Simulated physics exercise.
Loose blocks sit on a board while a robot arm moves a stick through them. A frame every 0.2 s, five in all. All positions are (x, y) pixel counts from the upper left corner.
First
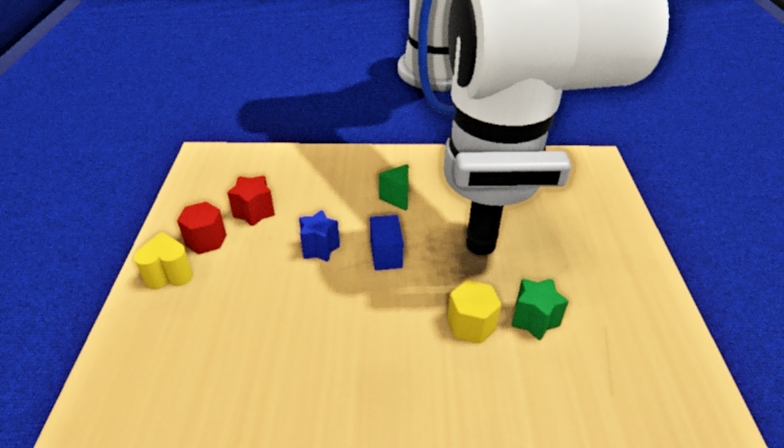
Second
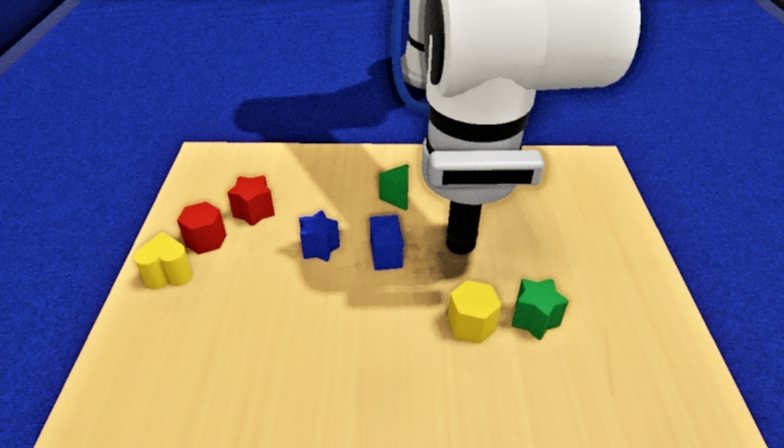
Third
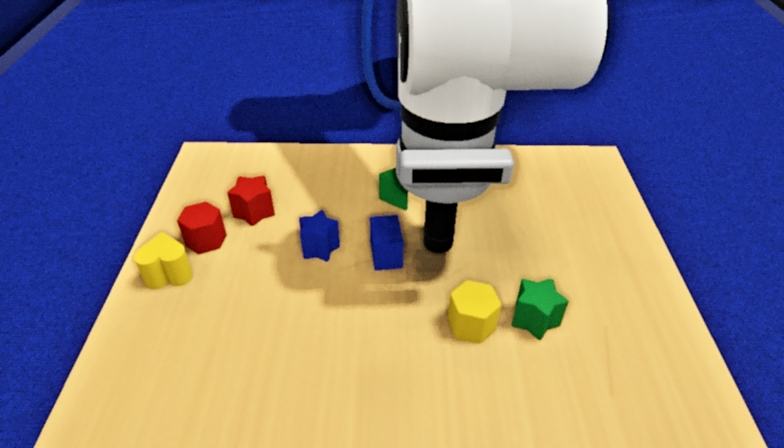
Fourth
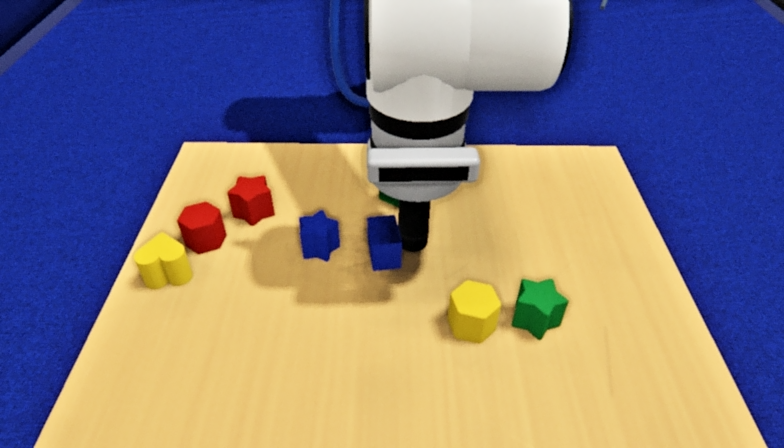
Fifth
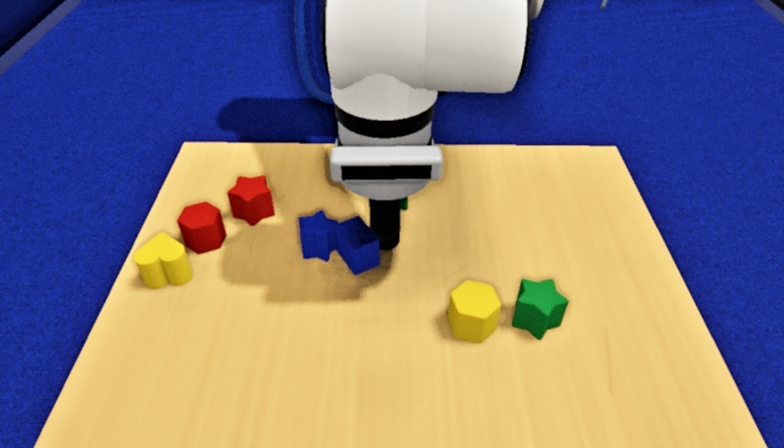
On a wooden board, a robot arm moves its black stick left and pushes a blue rectangular block against a blue star-shaped block.
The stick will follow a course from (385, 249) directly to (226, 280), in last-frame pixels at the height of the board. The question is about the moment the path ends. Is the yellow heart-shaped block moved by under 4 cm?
I believe so.
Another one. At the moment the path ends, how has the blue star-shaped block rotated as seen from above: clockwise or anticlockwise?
Looking from above, the answer is clockwise.
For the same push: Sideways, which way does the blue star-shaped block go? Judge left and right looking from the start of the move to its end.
That block drifts right.
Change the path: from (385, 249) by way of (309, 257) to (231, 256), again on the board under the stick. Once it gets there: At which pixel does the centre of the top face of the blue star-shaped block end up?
The middle of its top is at (252, 210).
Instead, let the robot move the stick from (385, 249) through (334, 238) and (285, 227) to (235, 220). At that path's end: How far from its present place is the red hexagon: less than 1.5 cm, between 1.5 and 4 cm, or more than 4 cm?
Travels under 1.5 cm.
On the path given first. One third of the way, stick at (333, 252); blue star-shaped block at (282, 217), turned 35° clockwise; blue rectangular block at (301, 240), turned 15° clockwise.
Two thirds of the way, stick at (279, 262); blue star-shaped block at (275, 216), turned 60° clockwise; blue rectangular block at (244, 249), turned 25° clockwise.
At the end, stick at (224, 272); yellow heart-shaped block at (148, 249); red hexagon unmoved; blue star-shaped block at (275, 216), turned 60° clockwise; blue rectangular block at (185, 258), turned 30° clockwise.
